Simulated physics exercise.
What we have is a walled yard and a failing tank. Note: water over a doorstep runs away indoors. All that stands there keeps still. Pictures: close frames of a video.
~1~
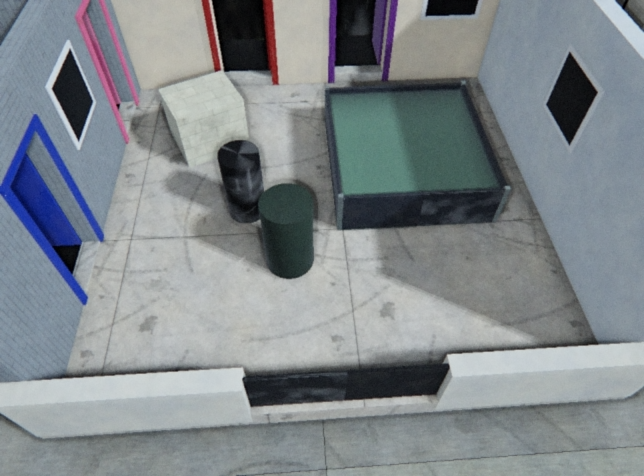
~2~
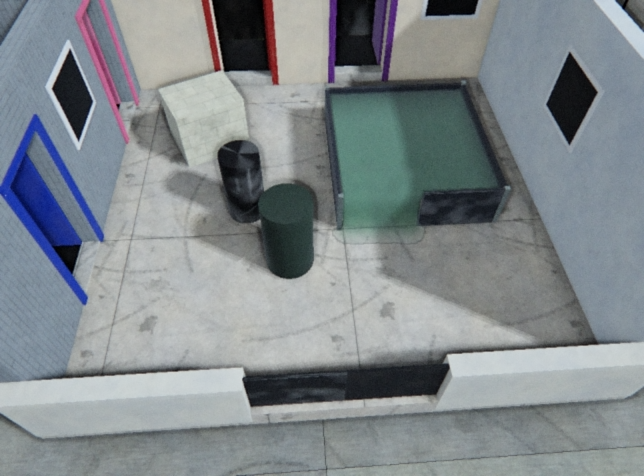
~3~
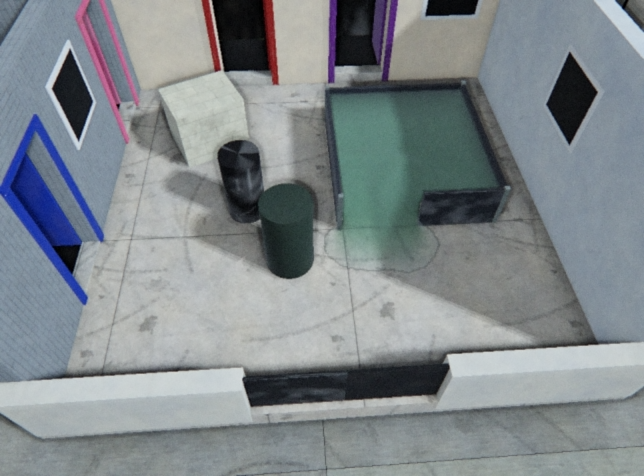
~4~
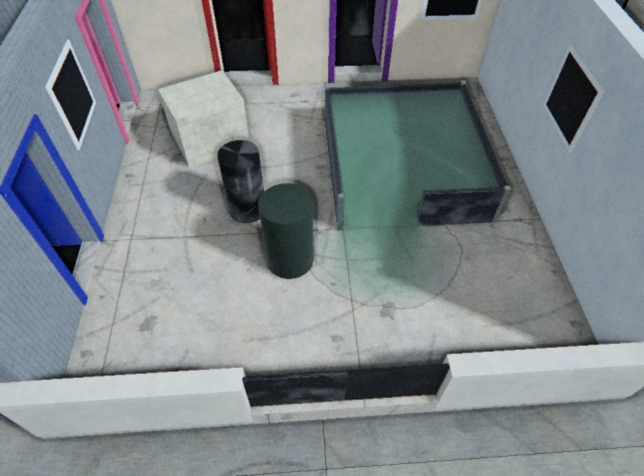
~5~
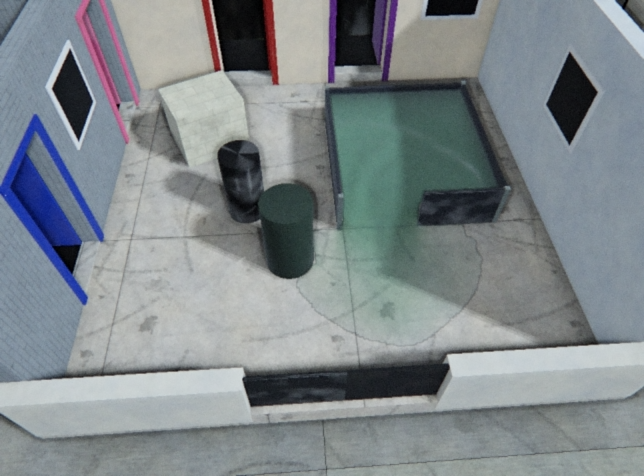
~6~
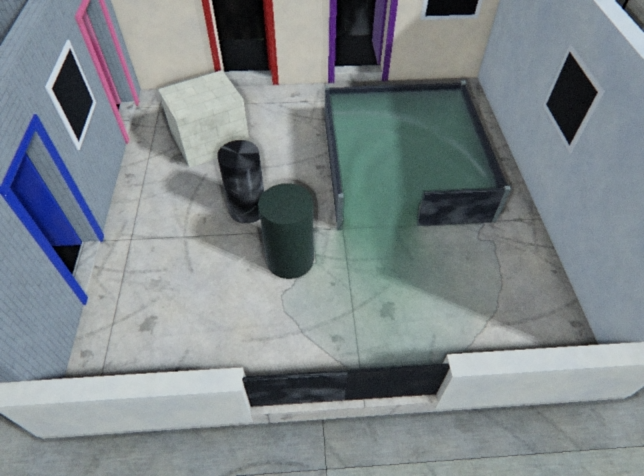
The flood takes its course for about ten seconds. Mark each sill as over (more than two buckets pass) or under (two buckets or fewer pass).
The red door is under, the pink door is under, the blue door is over, the purple door is under.
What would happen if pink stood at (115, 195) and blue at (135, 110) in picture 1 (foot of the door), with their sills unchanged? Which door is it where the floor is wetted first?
Going by the pictures, it's the door marked pink.
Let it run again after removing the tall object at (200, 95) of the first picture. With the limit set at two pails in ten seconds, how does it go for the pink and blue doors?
My guess is the pink door undershoots, and the blue door overshoots too.
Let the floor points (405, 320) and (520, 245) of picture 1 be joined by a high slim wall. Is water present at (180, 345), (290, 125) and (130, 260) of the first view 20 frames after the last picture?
Taking the points in order, they are inundated, high and dry and inundated.
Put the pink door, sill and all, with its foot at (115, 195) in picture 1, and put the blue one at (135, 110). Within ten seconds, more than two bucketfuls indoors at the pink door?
Answer: Pink is not flooded.
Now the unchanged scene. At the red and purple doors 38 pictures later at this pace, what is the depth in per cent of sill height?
About 0 %, then 10 %.
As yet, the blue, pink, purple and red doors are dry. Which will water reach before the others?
I choose the one in blue.
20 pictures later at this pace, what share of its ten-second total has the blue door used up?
Share at that point: Roughly 5 %.
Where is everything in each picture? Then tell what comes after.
The tank at (408, 138) is whole and still, in the first frame.
Water pours out at (380, 217) and has run to (420, 234), in the second frame.
Water pours out at (380, 217) and has run to (423, 261), in the third frame.
Water pours out at (380, 218) and has run to (418, 300), in the fourth frame.
The front is at (402, 340), out from the gap at (380, 218), in the fifth frame.
Water pours out at (380, 218) and has run to a hidden place, in the sixth frame.
A moment on, water covers 20 % of the floor; the red door not reached, the pink door not reached, the blue door not reached, the purple door not reached.
Next, water covers 30 % of the floor; the red door not reached, the pink door not reached, the blue door not reached, the purple door not reached.
Then, water covers 45 % of the floor; the red door not reached, the pink door not reached, the blue door under two buckets in, the purple door not reached.
Later, water covers 75 % of the floor; the red door not reached, the pink door wet at the sill, nothing in, the blue door over two buckets in, the purple door wet at the sill, nothing in.
In the end, water covers 95 % of the floor; the red door wet at the sill, nothing in, the pink door under two buckets in, the blue door far over two buckets in, the purple door wet at the sill, nothing in.
